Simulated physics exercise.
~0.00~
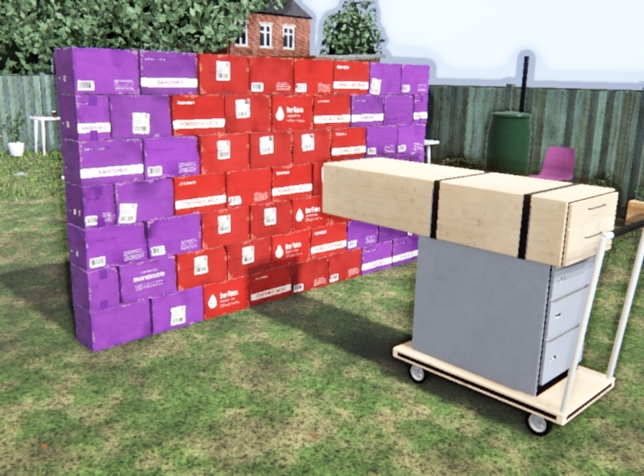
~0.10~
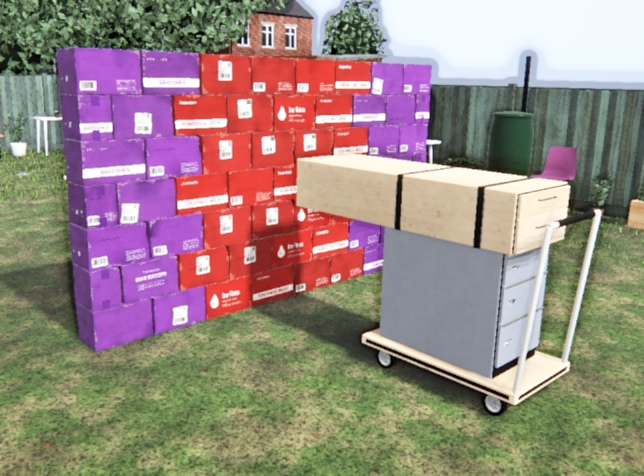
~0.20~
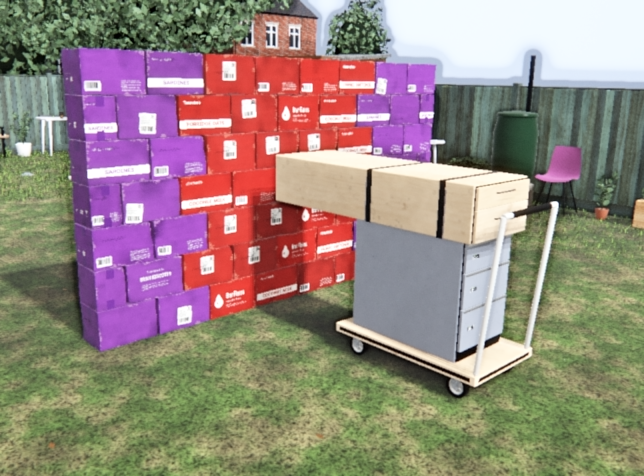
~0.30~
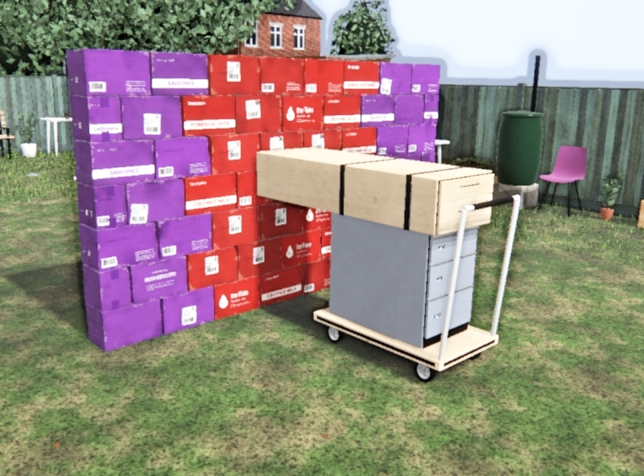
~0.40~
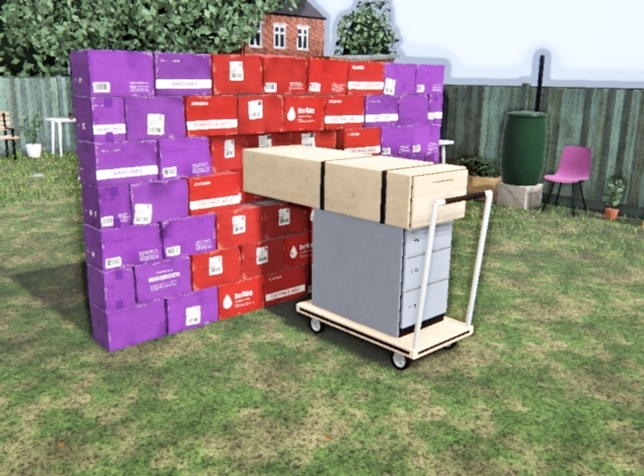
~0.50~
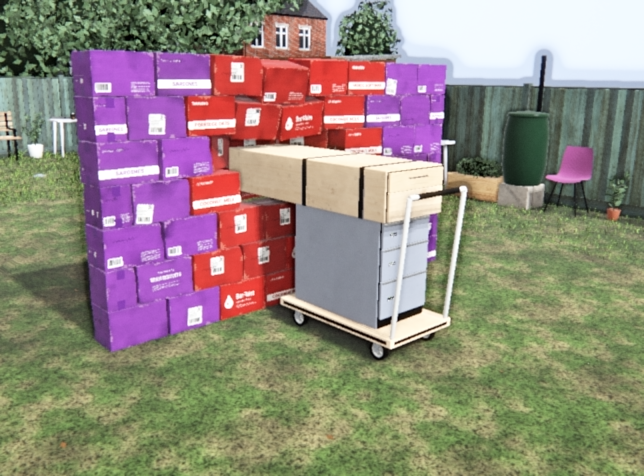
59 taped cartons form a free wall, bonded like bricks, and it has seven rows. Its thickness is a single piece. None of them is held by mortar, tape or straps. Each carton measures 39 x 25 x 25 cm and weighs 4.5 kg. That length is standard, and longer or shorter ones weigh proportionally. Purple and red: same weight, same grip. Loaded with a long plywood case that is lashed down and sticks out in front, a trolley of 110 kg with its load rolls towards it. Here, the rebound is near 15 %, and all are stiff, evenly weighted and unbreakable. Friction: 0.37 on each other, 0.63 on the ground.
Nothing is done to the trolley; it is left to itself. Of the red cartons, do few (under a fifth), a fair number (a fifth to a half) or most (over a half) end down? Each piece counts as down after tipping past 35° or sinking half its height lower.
A fair number.
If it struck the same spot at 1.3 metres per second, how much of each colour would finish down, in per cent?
You'd end up with purple at 0 per cent down and red at 50 per cent.
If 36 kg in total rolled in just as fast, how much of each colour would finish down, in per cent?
Purple 0, red 50 %.
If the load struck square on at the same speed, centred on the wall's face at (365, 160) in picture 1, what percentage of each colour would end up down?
That would leave purple at 10 % and red at 0 %.
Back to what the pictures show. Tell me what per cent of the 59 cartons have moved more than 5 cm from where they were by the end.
45 in a hundred end up shifted.
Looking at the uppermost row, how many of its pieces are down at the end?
The number comes to 1.
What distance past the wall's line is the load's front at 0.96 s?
At that time it's around 85 cm.
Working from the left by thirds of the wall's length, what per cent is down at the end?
Going left to right, I get 0, 40 and 0 percent.
Around 0.70 s, load 69 cm past the wall's line, still rolling; 6 of the 28 red cartons down (6 of 59 in all colours); top red carton tipped 5°.
Around 0.96 s, load 87 cm past the wall's line, still rolling; 8 of the 28 red cartons down (8 of 59 in all colours); top red carton tipped 6°.
Finally (2.0 s), load 88 cm past the wall's line, stopped; 8 of the 28 red cartons down (8 of 59 in all colours); top red carton tipped 15°, 8 cm lower; top purple carton unmoved. That is 29 per cent. Seen by the last camera, middles, top red carton near (228, 87), top purple carton near (422, 80).
